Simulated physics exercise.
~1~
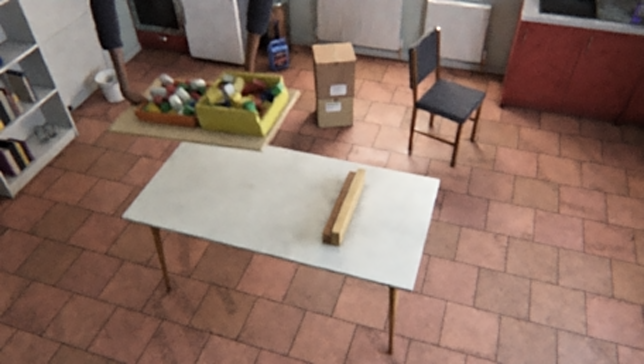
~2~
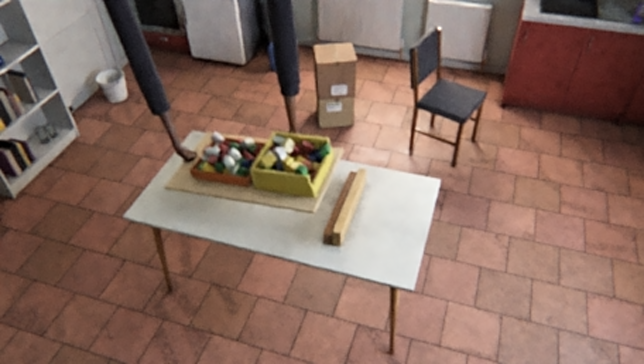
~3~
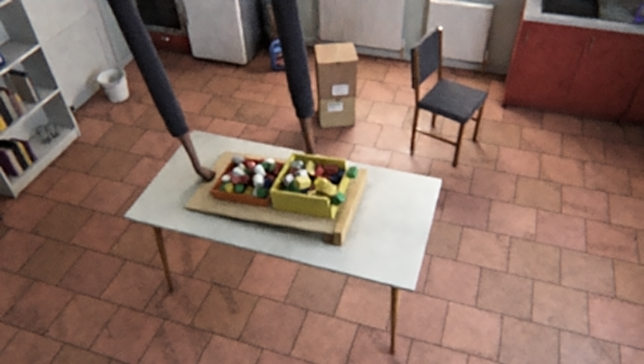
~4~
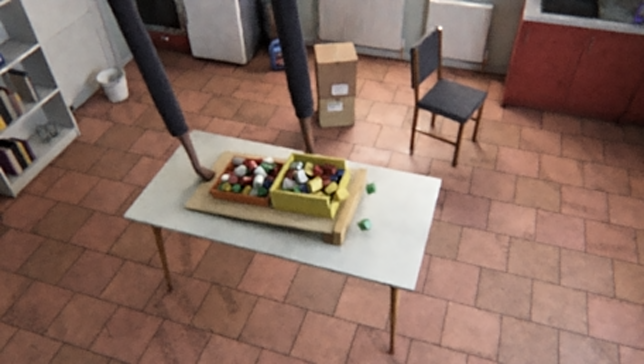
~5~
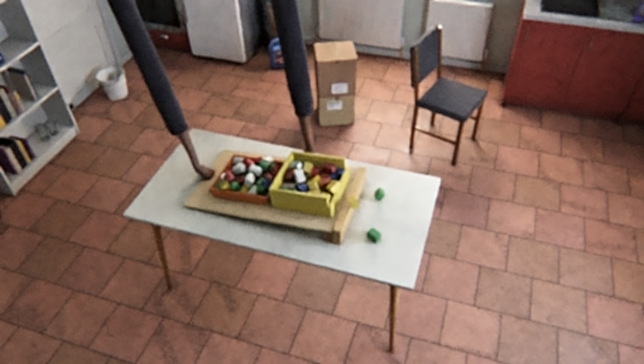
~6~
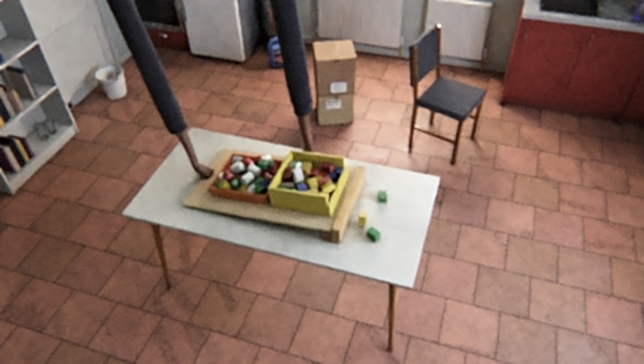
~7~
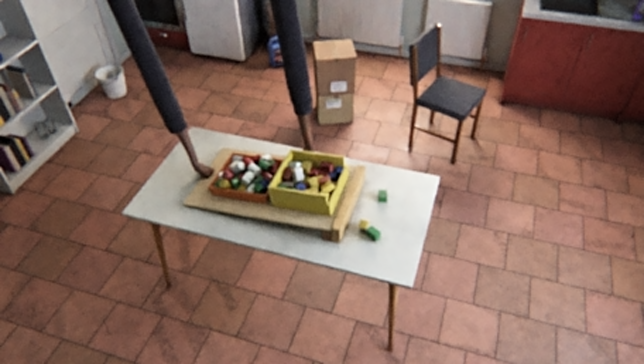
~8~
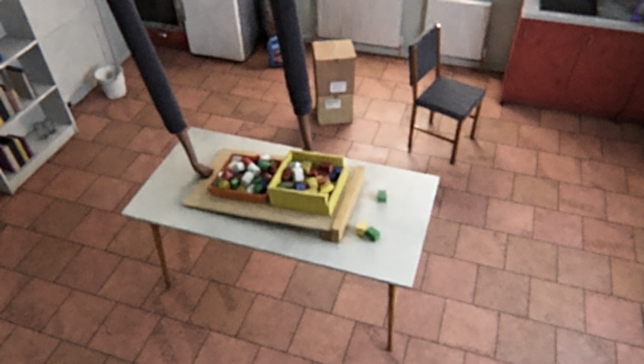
A wooden board carrying an orange box and a yellow box, both full of small colourful pieces, is swung by two long dark-sleeved arms toward a white table. It comes in over the far edge and slides right and toward the viewer until it stops dead against a wooden batten. Green pieces spill past the low right-hand side of the yellow box and tumble across the tabletop, and a yellow one follows. The hands keep hold of the board. A few pieces lie still on the table, while both boxes remain well filled.
